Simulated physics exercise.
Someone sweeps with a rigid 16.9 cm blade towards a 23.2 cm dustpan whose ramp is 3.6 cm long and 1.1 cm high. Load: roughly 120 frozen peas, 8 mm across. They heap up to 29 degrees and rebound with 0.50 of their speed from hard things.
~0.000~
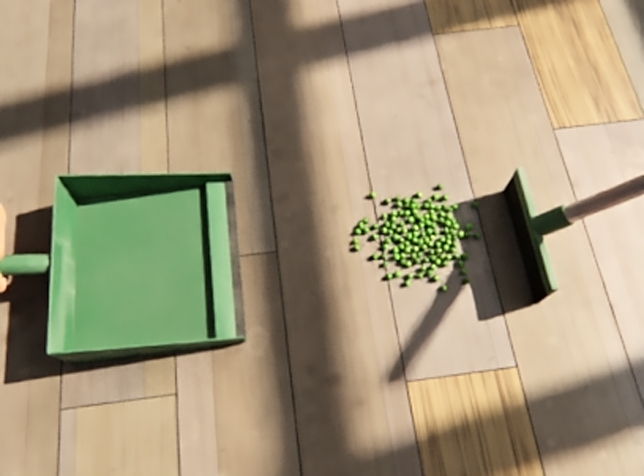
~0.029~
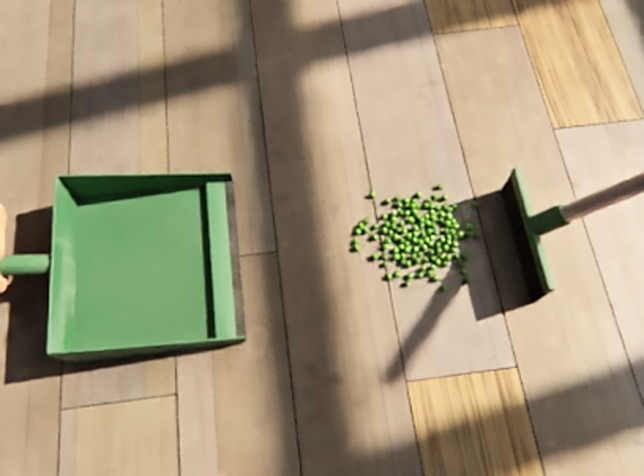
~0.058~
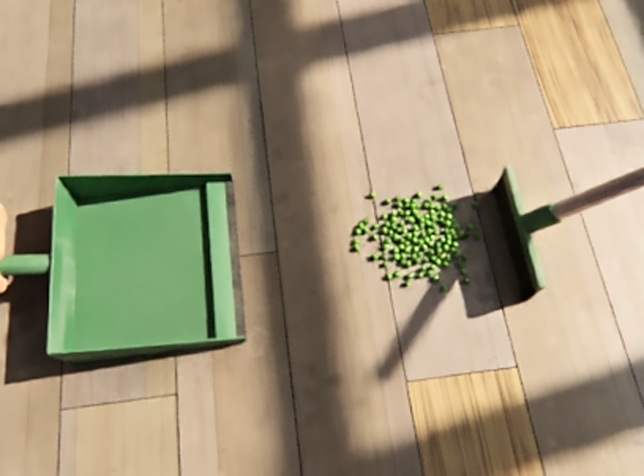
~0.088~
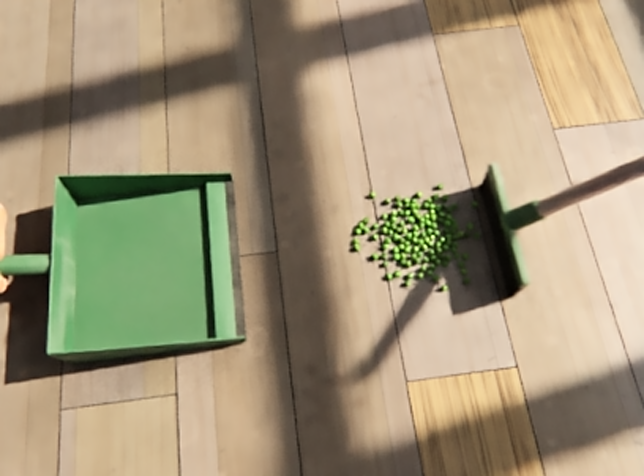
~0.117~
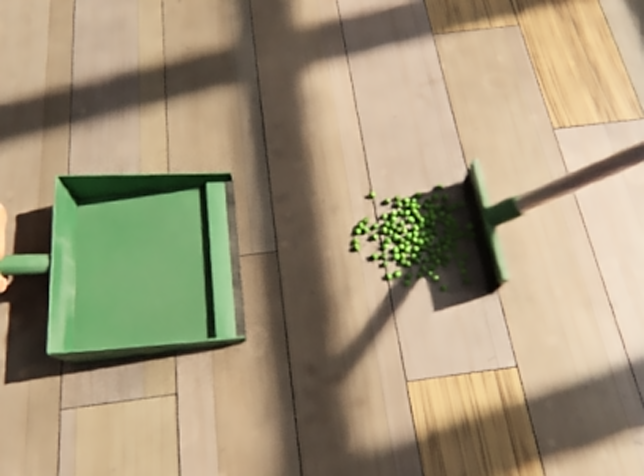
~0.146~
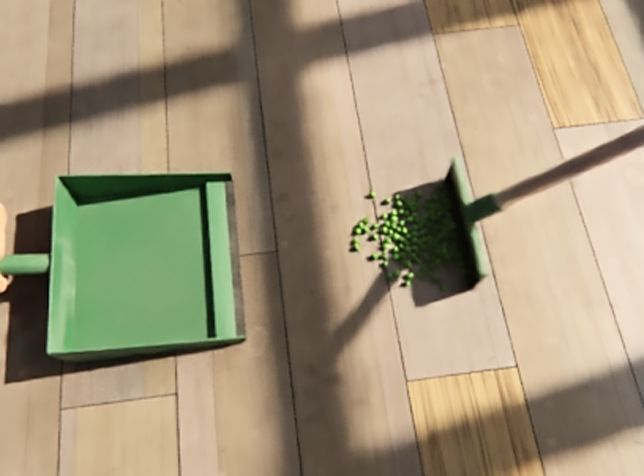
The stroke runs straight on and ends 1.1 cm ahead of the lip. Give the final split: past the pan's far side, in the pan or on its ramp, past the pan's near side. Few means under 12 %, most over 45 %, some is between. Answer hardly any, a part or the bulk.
Past the pan's far side: A part; in the pan or on its ramp: A part; past the pan's near side: Hardly any.
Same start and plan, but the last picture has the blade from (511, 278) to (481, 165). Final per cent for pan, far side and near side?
Pan 15, far 20, near 0.
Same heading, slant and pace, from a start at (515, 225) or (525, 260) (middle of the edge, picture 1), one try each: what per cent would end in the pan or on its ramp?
Some 15 and 35 per cent.
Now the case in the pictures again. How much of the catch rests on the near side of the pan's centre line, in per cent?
Some 0 per cent.
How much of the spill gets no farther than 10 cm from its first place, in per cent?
Roughly 0 per cent.
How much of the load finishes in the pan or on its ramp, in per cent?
Roughly 30 per cent.
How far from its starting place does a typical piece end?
About 28 cm.
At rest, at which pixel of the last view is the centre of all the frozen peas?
Around (232, 217).
After 0.33 s, middle of the blade 15 cm from the lip; 0 % over the lip, far side 5 %, near side 0 %.
Then, at 0.45 s, middle of the blade 5 cm from the lip; 0 % over the lip, far side 15 %, near side 0 %.
After 0.70 s, middle of the blade 1 cm from the lip; 40 % over the lip, far side 20 %, near side 5 %.
By 1.8 s all is still; far side 20 %, pan 30 %, near side 5 %, in front of the lip or behind the blade 45 %.
